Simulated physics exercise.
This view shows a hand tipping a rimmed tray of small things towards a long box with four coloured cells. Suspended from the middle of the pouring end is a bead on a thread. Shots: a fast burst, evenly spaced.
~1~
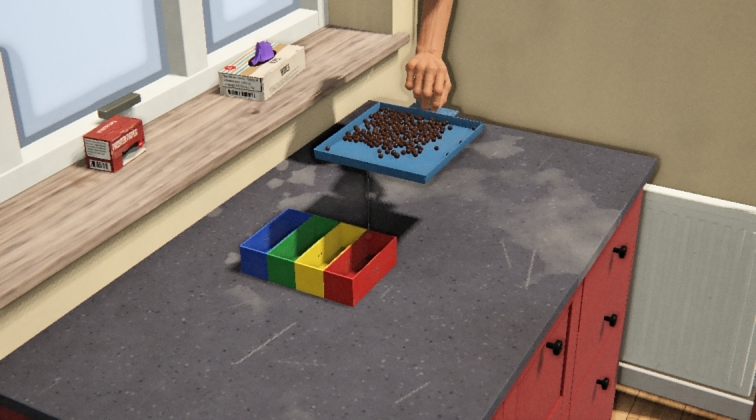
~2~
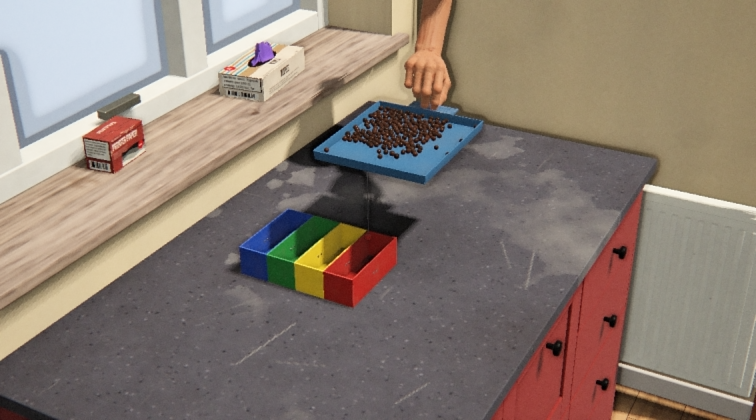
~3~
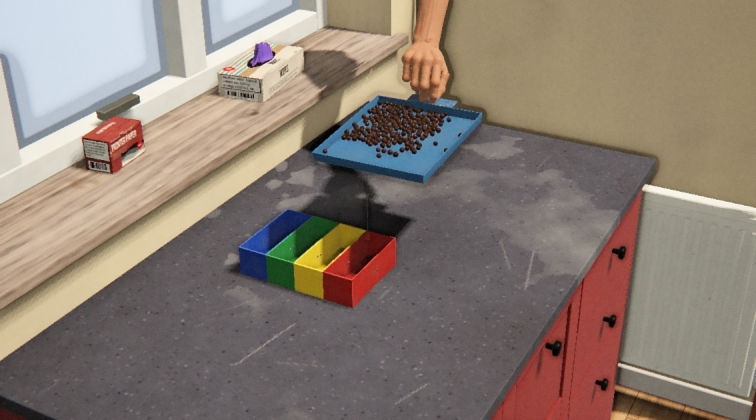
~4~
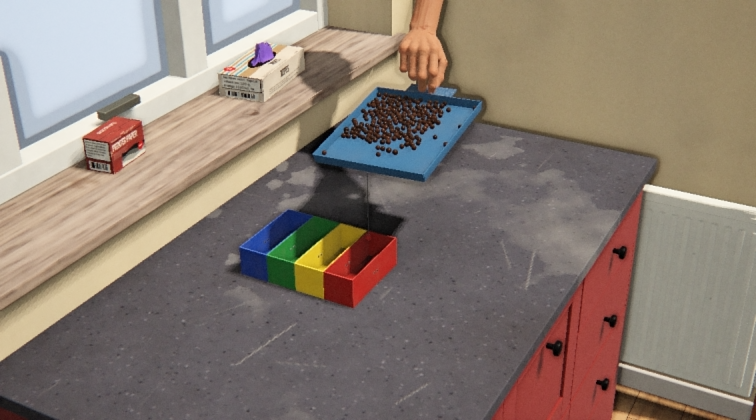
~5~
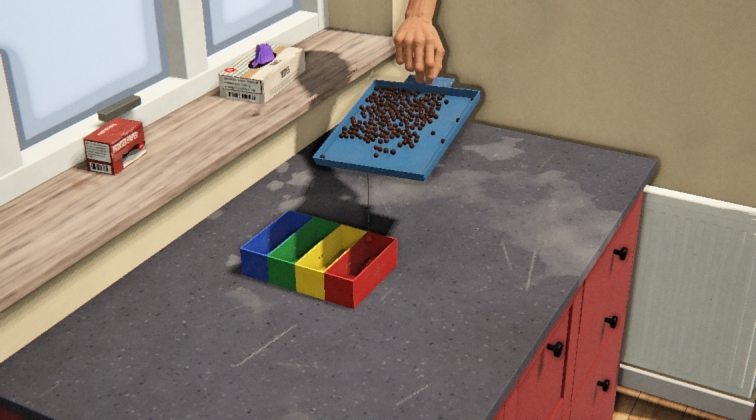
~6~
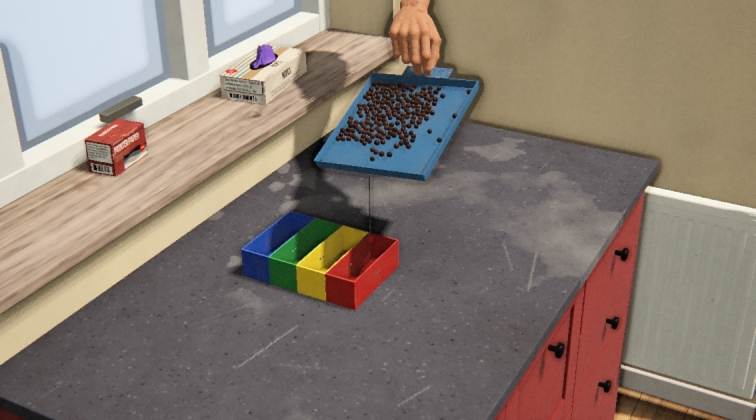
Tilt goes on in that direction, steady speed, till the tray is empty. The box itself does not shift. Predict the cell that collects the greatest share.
The green cell collects the greatest share.
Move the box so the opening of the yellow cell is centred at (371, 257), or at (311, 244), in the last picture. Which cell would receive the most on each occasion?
The first placement favours that blue cell, while the second favours that yellow cell.
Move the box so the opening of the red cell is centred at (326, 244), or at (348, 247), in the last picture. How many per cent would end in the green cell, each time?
Near 0 % and 10 %.
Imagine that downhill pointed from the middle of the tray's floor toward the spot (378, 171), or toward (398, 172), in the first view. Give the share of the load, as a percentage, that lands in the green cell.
Lab note: Try one about 0 %, try two about 0 %.
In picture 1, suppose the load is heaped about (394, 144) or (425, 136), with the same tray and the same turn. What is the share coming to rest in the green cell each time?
First case: Some 40 %; second case: Some 40 %.
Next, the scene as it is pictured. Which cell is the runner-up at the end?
The answer is yellow.
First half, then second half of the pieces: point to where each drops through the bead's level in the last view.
First roughly (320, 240), then roughly (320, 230).
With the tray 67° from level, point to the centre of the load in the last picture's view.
The middle of the load sits near (335, 166).
Just after the last frame, tray tipped steeply; roughly two thirds on the tray; about a tenth in the green cell; just a few in the yellow cell; just a few in the red cell; just a few in the blue cell; roughly a quarter falling or outside the box.
A moment on, tray tipped past a quarter turn; about a tenth on the tray; roughly a third in the green cell; roughly a quarter in the yellow cell; about a tenth in the red cell; just a few in the blue cell; roughly a quarter falling or outside the box.
Further on, tray tipped past a quarter turn; roughly half in the green cell; roughly a third in the yellow cell; about a tenth in the red cell; just a few in the blue cell; about a tenth falling or outside the box.
When it is over, tray tipped past a quarter turn; roughly half in the green cell; roughly a third in the yellow cell; about a tenth in the red cell; just a few in the blue cell; about a tenth outside the box.
